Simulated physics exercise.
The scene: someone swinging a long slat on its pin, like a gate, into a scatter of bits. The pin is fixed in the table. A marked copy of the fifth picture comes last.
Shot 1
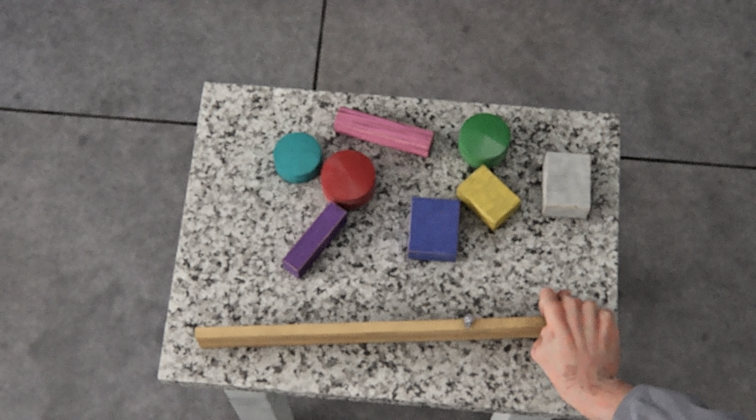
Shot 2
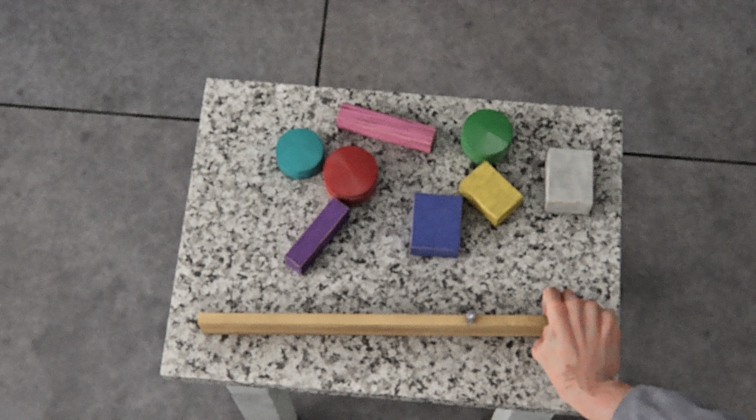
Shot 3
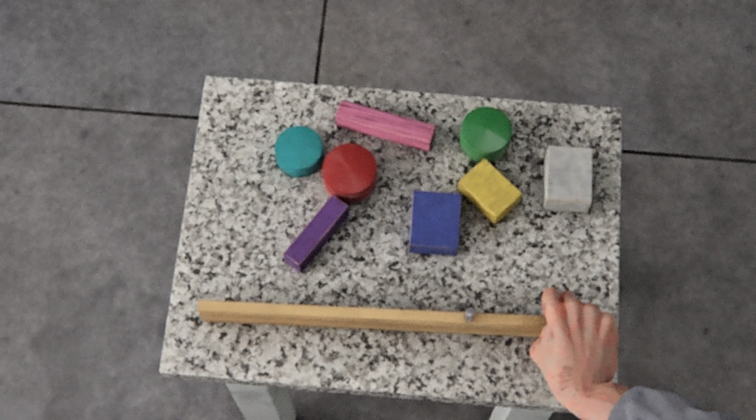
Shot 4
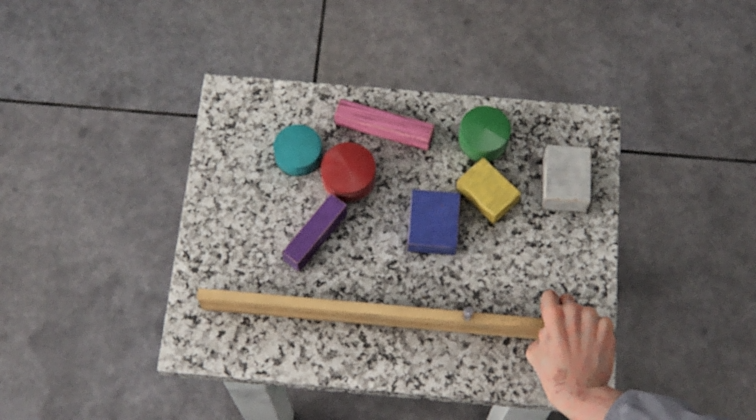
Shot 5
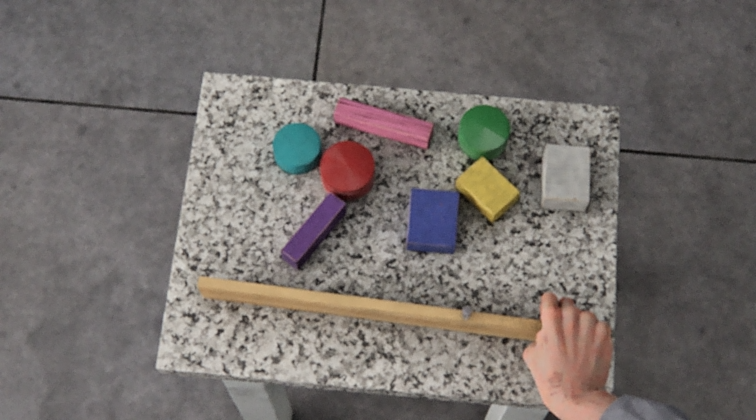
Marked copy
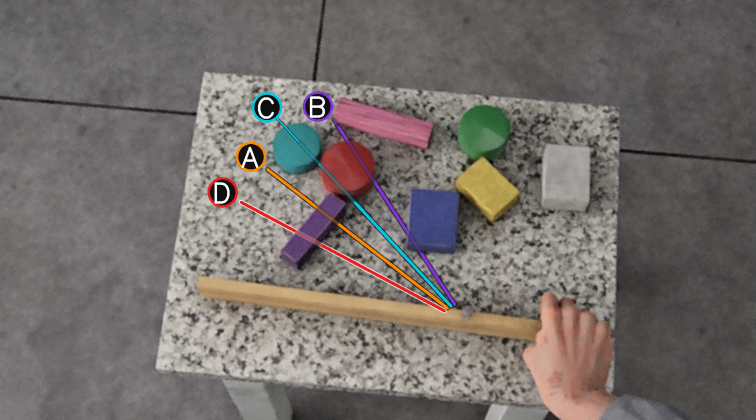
A long wooden slat pivots near its right end, where a hand reaches in from the lower right, on a speckled stone-topped table seen from above. Beyond it lie turquoise and red round pieces and a purple bar at left, a pink stick at top, and blue, yellow, green and pale grey pieces toward the right. The slat's left end swings slowly up toward the untouched pieces, while the view shifts very slightly.
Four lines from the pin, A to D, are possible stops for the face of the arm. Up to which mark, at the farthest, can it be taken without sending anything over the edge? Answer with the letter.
At A, and not beyond.
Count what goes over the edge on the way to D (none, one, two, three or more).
The count is none.
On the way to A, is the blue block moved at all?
No.
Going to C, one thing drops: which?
The pink stick goes over.
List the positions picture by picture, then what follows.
Green tin (484, 141); yellow block (488, 198); pink stick (384, 132), in the first frame.
Arm (329, 319); purple bar (317, 236), in the second frame.
Arm (328, 311); turquoise tin (300, 152), in the third frame.
Arm (327, 305); red tin (349, 172), in the fourth frame.
Arm (326, 298); yellow block (487, 190); pink stick (384, 123); purple bar (314, 231), in the fifth frame.
On the marked copy, A at (356, 237); B at (392, 210); C at (373, 222); D at (341, 256).
Following A. Soon after the start, arm (334, 270); purple bar (316, 224); pink stick (384, 123).
Later, arm (347, 244); pink stick (389, 114); red tin (365, 138).
In the end, arm (357, 232); pink stick (403, 96); red tin (378, 123); nothing has fallen.
As for the rest, B drops the red tin and pink stick; C drops the pink stick; D is safe but short.
